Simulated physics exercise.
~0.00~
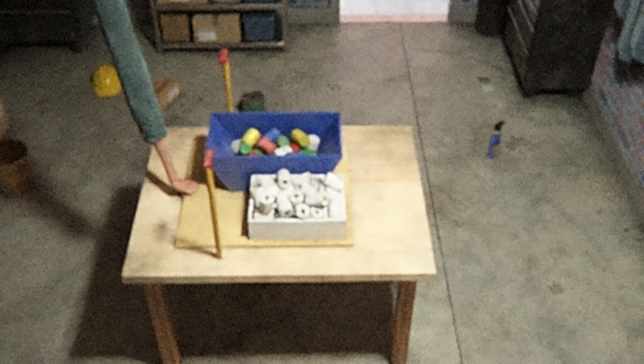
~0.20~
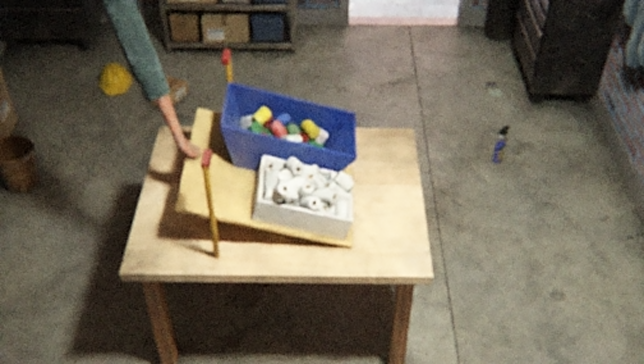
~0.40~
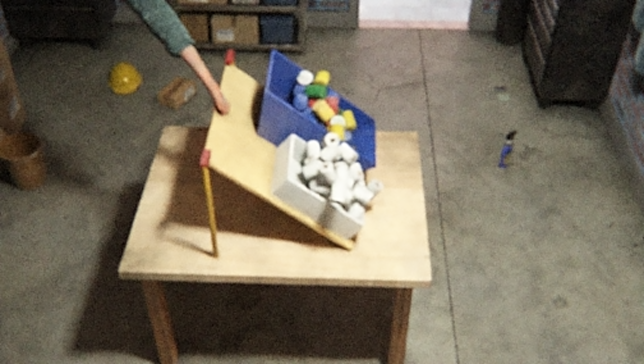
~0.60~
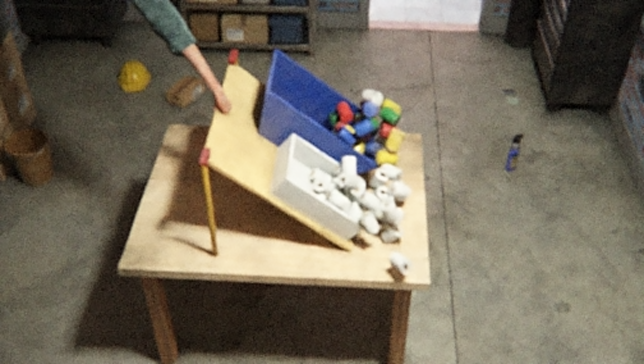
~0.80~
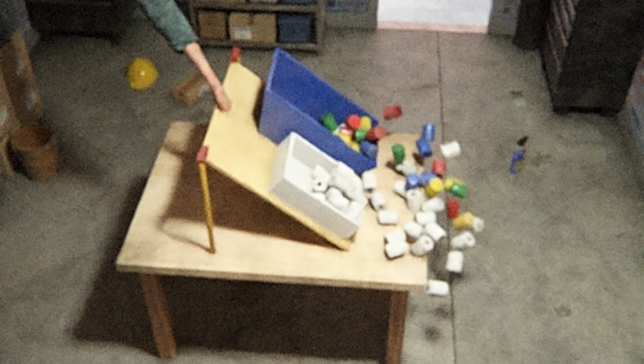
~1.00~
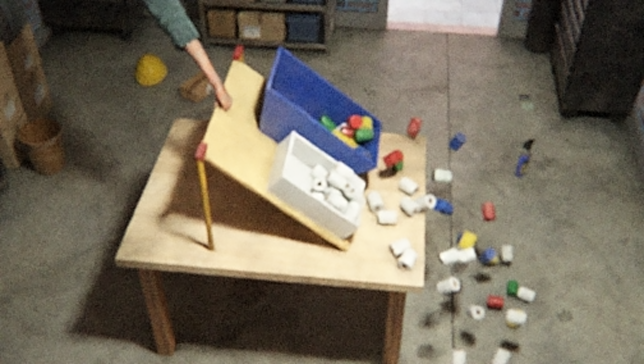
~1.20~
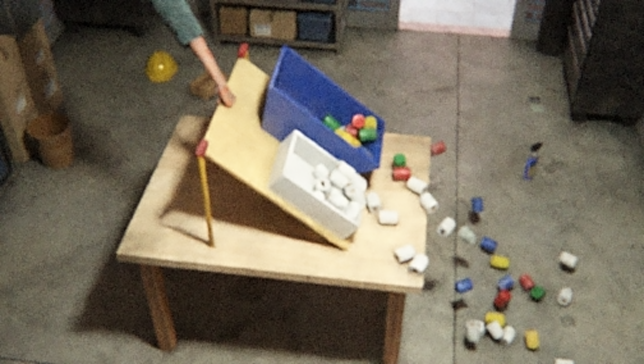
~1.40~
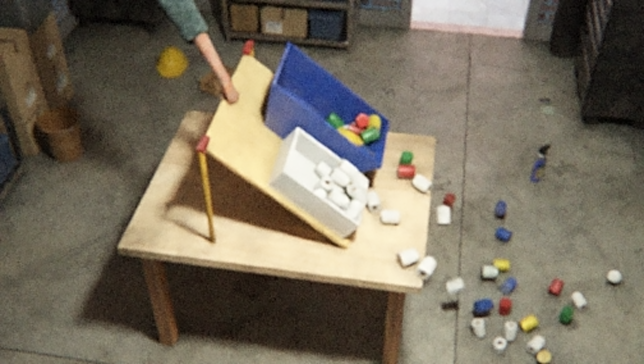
Arm tilting a hinged board on a table, spilling jars and paper rolls from blue and white baskets, some staying inside.
